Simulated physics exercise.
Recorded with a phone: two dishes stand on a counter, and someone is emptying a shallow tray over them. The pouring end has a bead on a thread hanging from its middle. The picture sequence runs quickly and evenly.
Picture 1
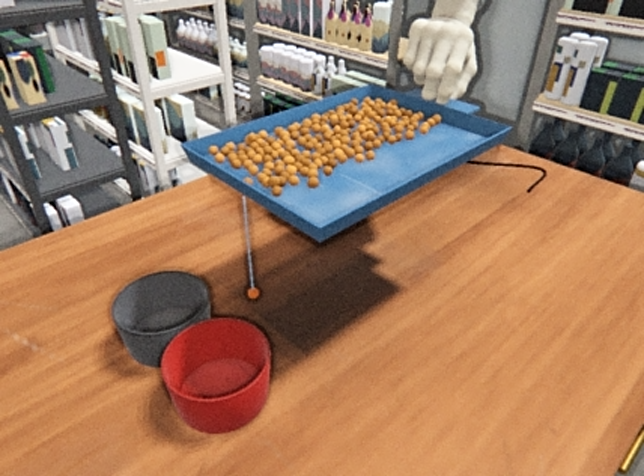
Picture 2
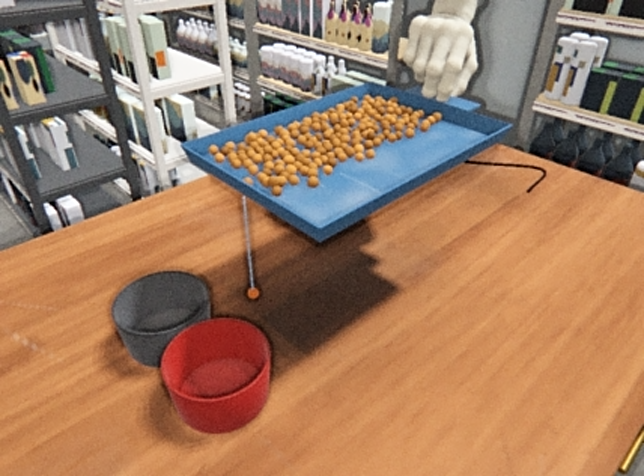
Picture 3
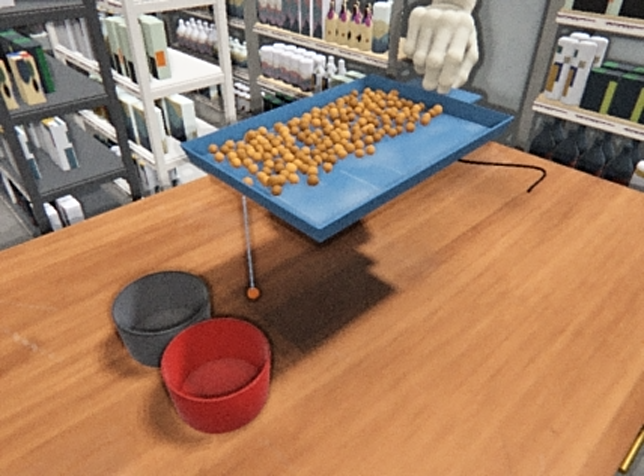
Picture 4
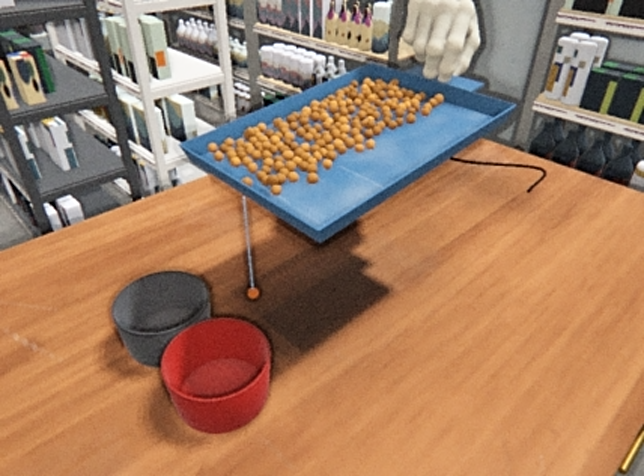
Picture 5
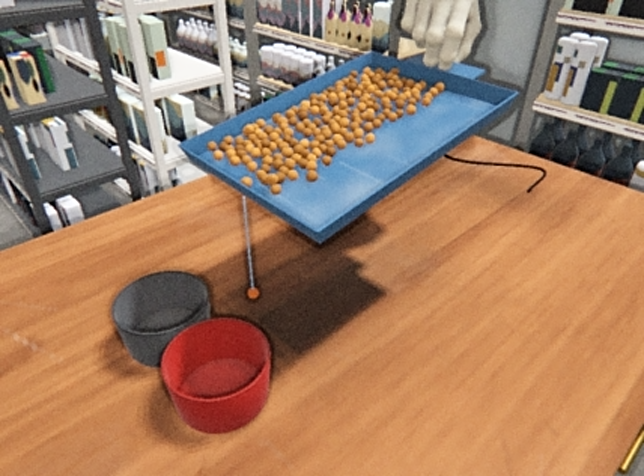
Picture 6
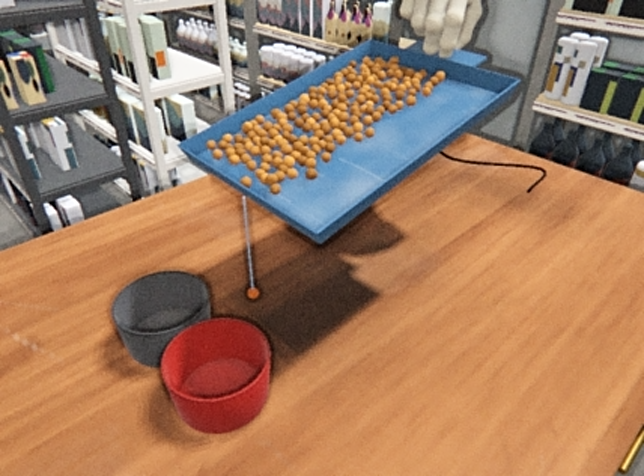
On a wooden counter in front of stocked shelves, a pale hand holds a blue tray of roasted chickpeas above a dark dish and a red one. The hand slowly raises the tray's far end, tilting it slightly, while the chickpeas stay heaped on it and the hanging bead and dishes stay still.
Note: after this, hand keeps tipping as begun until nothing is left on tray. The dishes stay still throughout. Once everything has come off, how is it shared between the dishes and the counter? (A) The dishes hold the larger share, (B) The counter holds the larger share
The dishes hold the larger share.
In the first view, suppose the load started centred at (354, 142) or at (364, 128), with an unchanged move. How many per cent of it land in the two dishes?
Close to 70 %, followed by close to 70 %.
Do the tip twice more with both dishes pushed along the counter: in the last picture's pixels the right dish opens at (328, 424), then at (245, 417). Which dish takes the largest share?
It comes out as the dish further left in the first try and the dish further left in the second.
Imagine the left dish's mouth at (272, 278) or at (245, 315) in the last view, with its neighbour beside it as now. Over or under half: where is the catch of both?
Shy of half, then shy of half.
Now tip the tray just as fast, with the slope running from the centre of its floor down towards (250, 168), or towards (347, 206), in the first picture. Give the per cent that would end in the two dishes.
I'd say roughly 50 percent with the first slope, 0 percent with the other.
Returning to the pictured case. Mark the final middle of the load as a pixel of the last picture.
Last view, centre at rest - approx. (212, 385).
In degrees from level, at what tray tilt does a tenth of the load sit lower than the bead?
The tilt is near 100° by then.
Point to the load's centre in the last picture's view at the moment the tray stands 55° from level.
The middle of the load sits near (257, 142).
Shortly afterwards, tray tipped steeply; the whole lot on the tray.
Next, tray tipped right over; all but a few on the tray; only a few outside both; a little in the air.
Some moments later, tray tipped past a quarter turn; near half in the right dish; near a quarter in the left dish; near a quarter outside both.
In the end, tray tipped past a quarter turn; near half in the right dish; near a quarter in the left dish; near a quarter outside both.
